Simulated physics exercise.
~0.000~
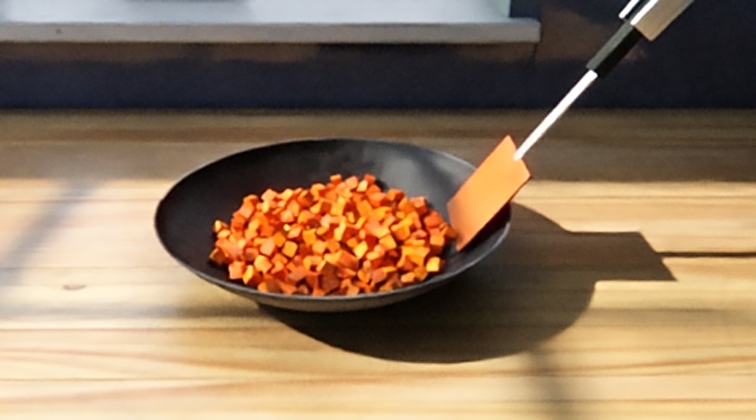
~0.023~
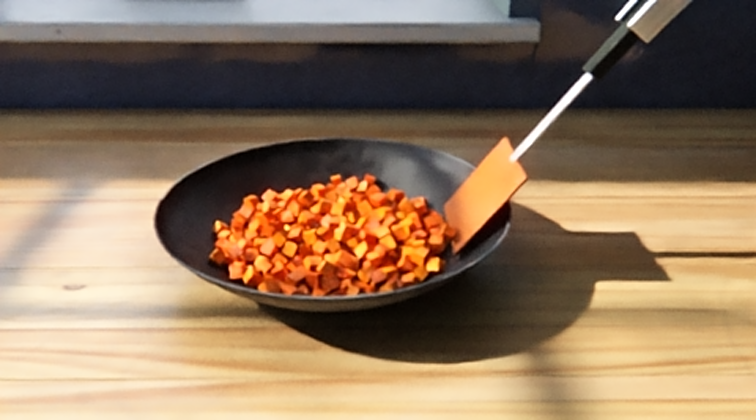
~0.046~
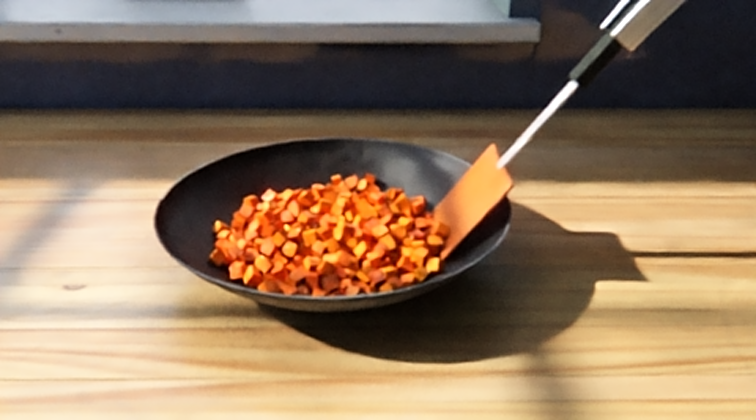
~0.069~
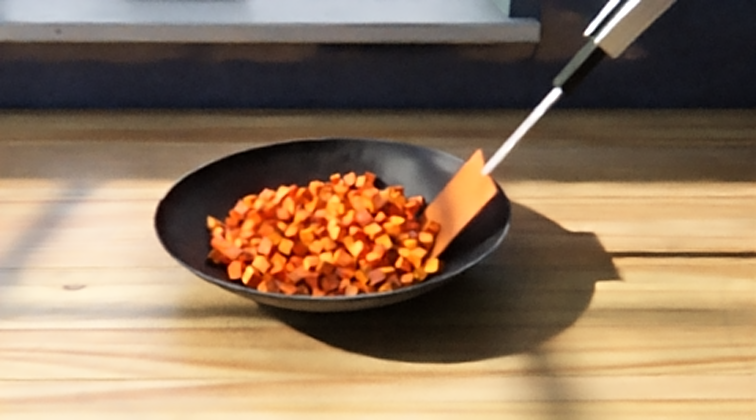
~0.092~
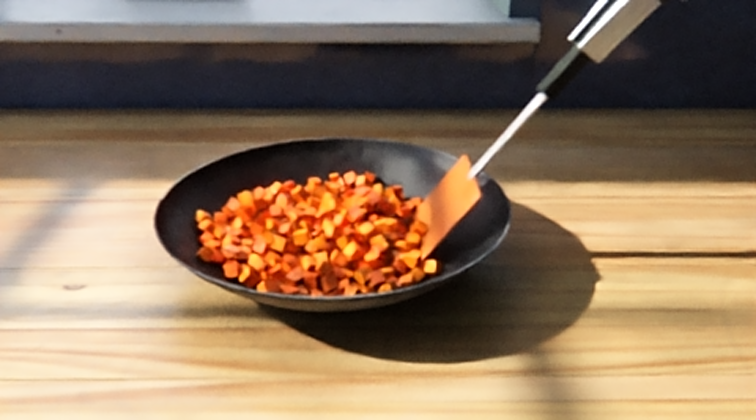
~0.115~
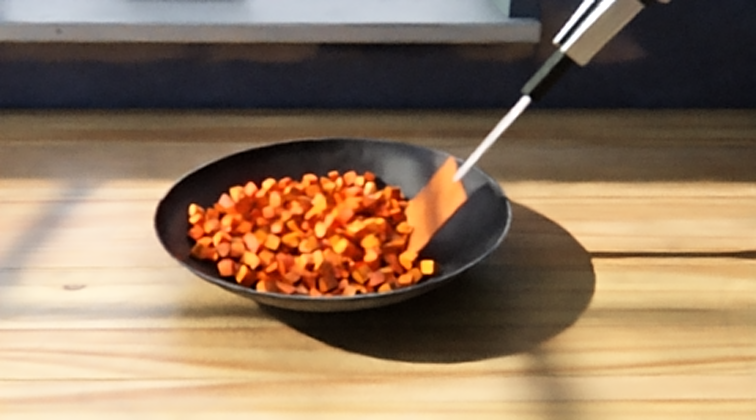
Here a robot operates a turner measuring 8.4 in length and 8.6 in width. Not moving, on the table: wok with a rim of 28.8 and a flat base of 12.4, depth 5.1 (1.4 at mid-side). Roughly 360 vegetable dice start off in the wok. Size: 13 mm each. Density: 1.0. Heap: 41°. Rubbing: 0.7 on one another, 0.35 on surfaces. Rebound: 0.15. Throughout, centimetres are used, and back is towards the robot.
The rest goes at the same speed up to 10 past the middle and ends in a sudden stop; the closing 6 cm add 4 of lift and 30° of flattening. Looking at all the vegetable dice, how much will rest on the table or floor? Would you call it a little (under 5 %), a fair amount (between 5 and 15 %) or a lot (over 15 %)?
A lot, over 15 %.
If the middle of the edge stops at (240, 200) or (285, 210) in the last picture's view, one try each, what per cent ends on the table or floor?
The two tries give near 10 and near 0 in a hundred.
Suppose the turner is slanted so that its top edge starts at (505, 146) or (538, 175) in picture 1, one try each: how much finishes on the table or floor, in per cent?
Close to 30 and 15 percent respectively.
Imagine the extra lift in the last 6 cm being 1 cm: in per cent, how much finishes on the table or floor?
About 35 %.
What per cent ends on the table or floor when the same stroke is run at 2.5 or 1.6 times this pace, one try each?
Roughly 55 percent for the first try, 40 percent for the second.
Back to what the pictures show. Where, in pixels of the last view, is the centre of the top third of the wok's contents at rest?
Centre: Roughly (231, 215).
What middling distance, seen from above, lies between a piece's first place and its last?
Near 9 cm, measured level.
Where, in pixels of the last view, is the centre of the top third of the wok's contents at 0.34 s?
I'd put it somewhere near (198, 202).
After 0.23 s, sloping 53°, highest piece 7 above the table; 358 in the wok, 3 on the blade or in flight.
After 0.34 s, sloping 42°, highest piece 8 above the table; 328 in the wok, 4 on the table or floor, 29 on the blade or in flight.
After 0.59 s, sloping 23°, highest piece 6 above the table; 248 in the wok, 110 on the table or floor, 3 on the blade or in flight.
After 1.64 s, sloping 23°, highest piece 6 above the table; 246 in the wok, 115 on the table or floor.
At rest, 246 in the wok, 115 on the table or floor. That is 32 % on the table or floor.
